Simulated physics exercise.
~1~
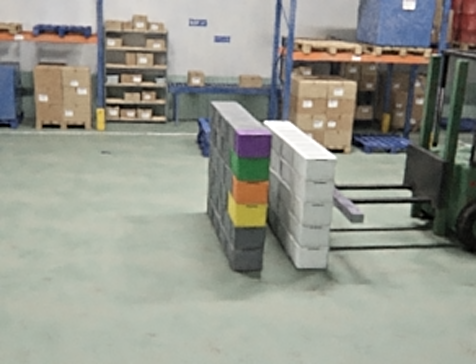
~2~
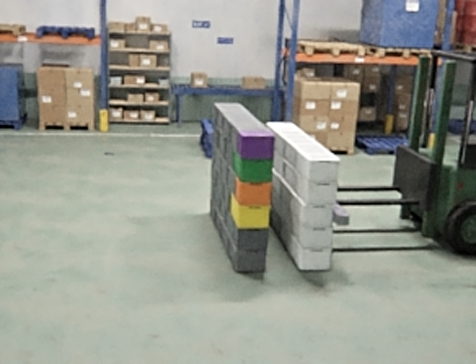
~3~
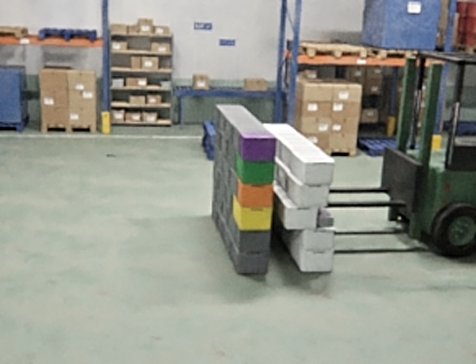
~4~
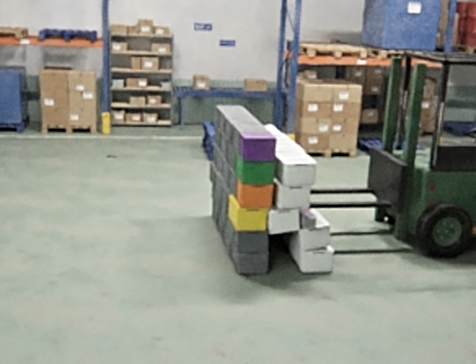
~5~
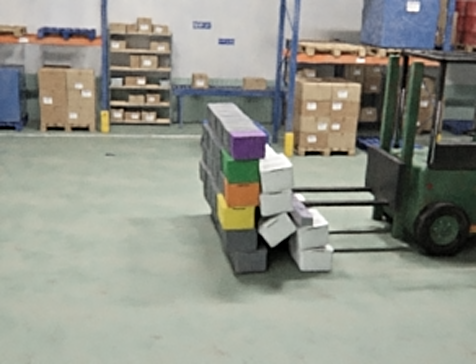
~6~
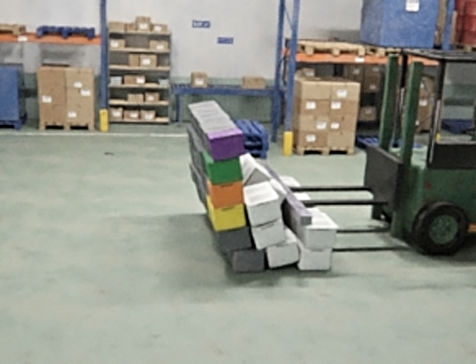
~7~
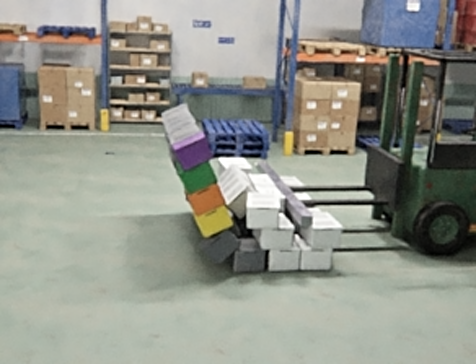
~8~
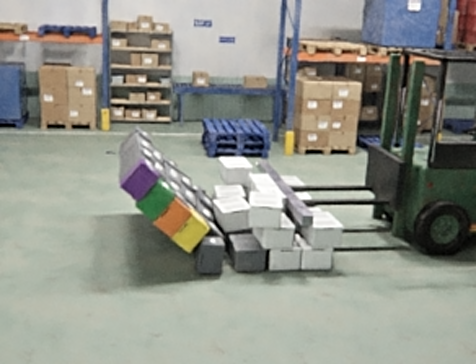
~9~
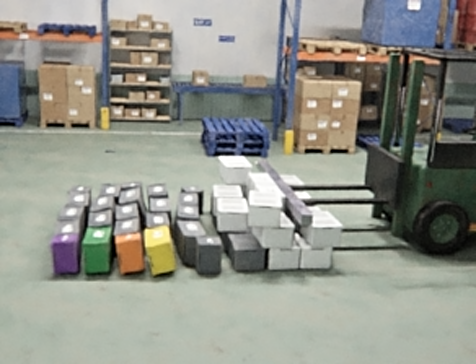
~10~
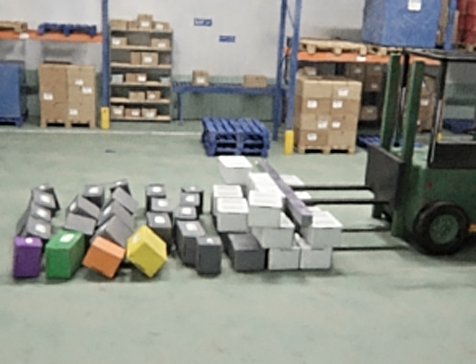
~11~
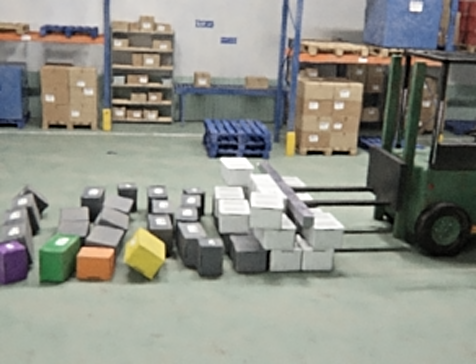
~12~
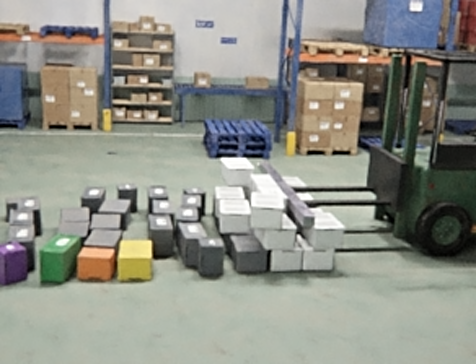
A green forklift pushed a beam leftward into a white stack of boxes, which buckled and knocked over the gray wall beside it, sending its purple, green, orange and yellow end boxes toppling left until they lay scattered across the warehouse floor.
